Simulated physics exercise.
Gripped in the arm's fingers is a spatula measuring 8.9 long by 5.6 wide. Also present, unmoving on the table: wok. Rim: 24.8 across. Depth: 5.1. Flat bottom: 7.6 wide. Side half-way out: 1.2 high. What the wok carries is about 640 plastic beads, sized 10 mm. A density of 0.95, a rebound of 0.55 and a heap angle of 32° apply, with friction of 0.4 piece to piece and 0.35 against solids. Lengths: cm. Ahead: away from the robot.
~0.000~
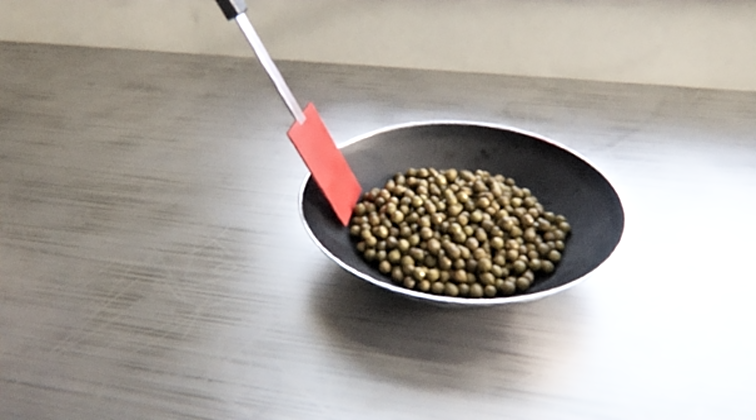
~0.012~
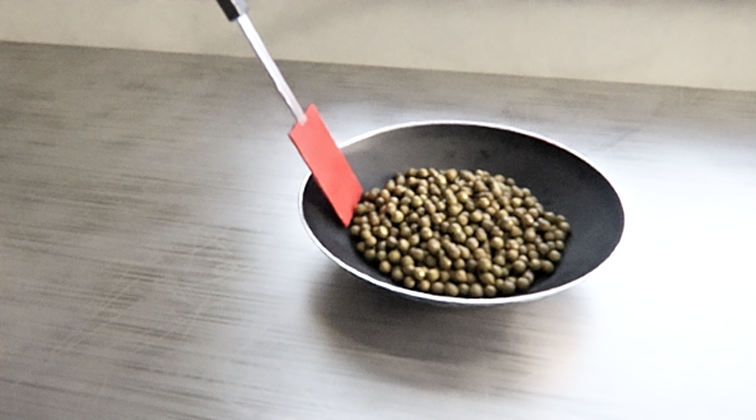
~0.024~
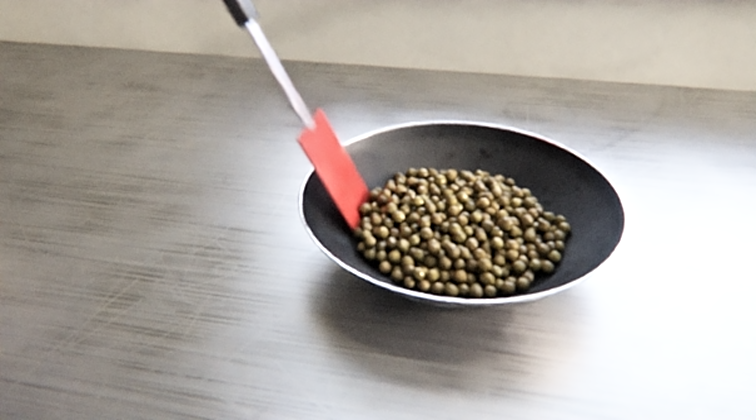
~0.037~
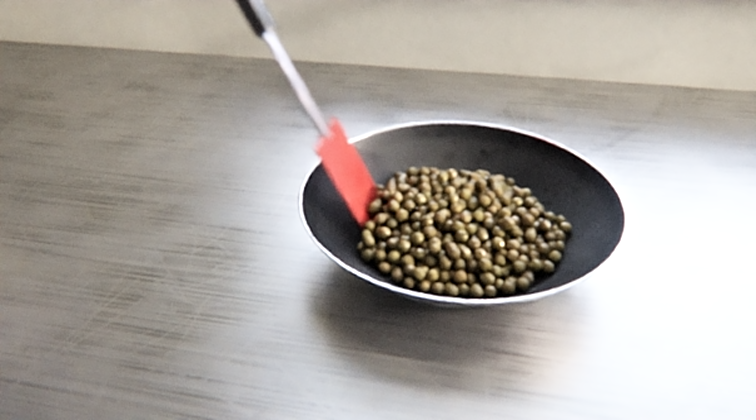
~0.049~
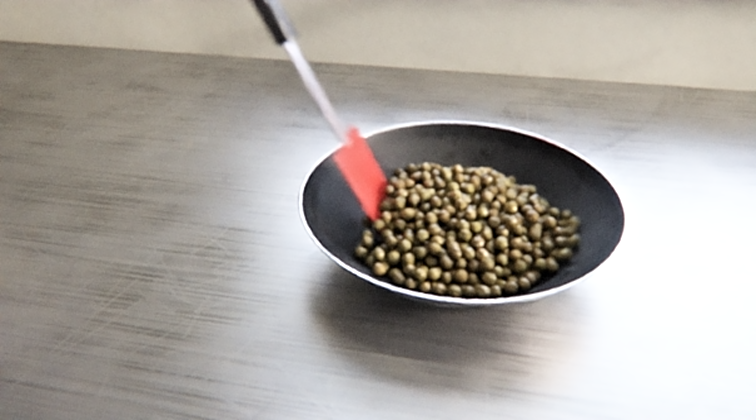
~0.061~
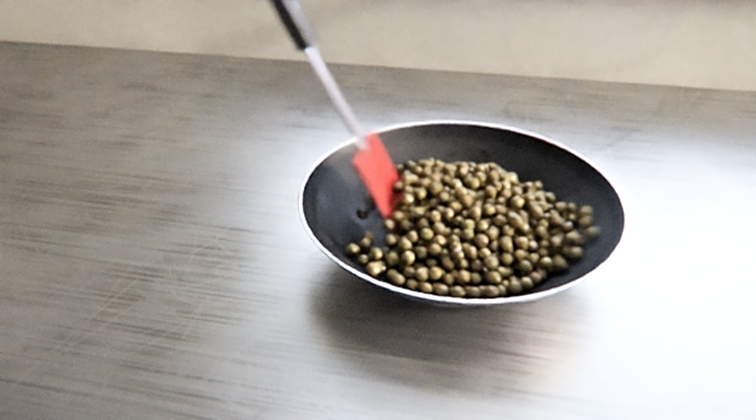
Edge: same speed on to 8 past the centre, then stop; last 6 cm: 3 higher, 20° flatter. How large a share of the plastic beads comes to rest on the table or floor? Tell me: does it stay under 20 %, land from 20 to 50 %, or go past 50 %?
It lands from 20 to 50 %.
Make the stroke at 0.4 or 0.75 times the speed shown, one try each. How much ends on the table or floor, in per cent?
Some 10 and 25 per cent.
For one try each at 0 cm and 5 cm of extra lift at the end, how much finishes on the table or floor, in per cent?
First try around 25 percent, second try around 25 percent.
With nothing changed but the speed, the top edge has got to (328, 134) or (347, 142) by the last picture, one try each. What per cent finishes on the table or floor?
Near 10 per cent in the first try and near 25 per cent in the second.
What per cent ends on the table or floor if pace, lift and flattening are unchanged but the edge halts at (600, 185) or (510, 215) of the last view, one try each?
The two tries give near 35 and near 10 in a hundred.
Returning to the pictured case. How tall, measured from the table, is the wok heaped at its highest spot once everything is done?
Near 4.5 centimetres high.
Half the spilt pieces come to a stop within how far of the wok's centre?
It works out to near 38 cm.
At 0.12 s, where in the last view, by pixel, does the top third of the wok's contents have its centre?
I'd say close to (519, 207).
After 0.09 s, sloping 63°, highest piece 7 above the table; 641 in the wok.
After 0.12 s, sloping 57°, highest piece 10 above the table; 635 in the wok, 6 on the blade or in flight.
After 0.33 s, sloping 43°, highest piece 13 above the table; 455 in the wok, 91 on the table or floor, 95 on the blade or in flight.
After 1.38 s, sloping 43°, highest piece 4 above the table; 455 in the wok, 186 on the table or floor.
At rest, 455 in the wok, 186 on the table or floor. That is 29 % on the table or floor.
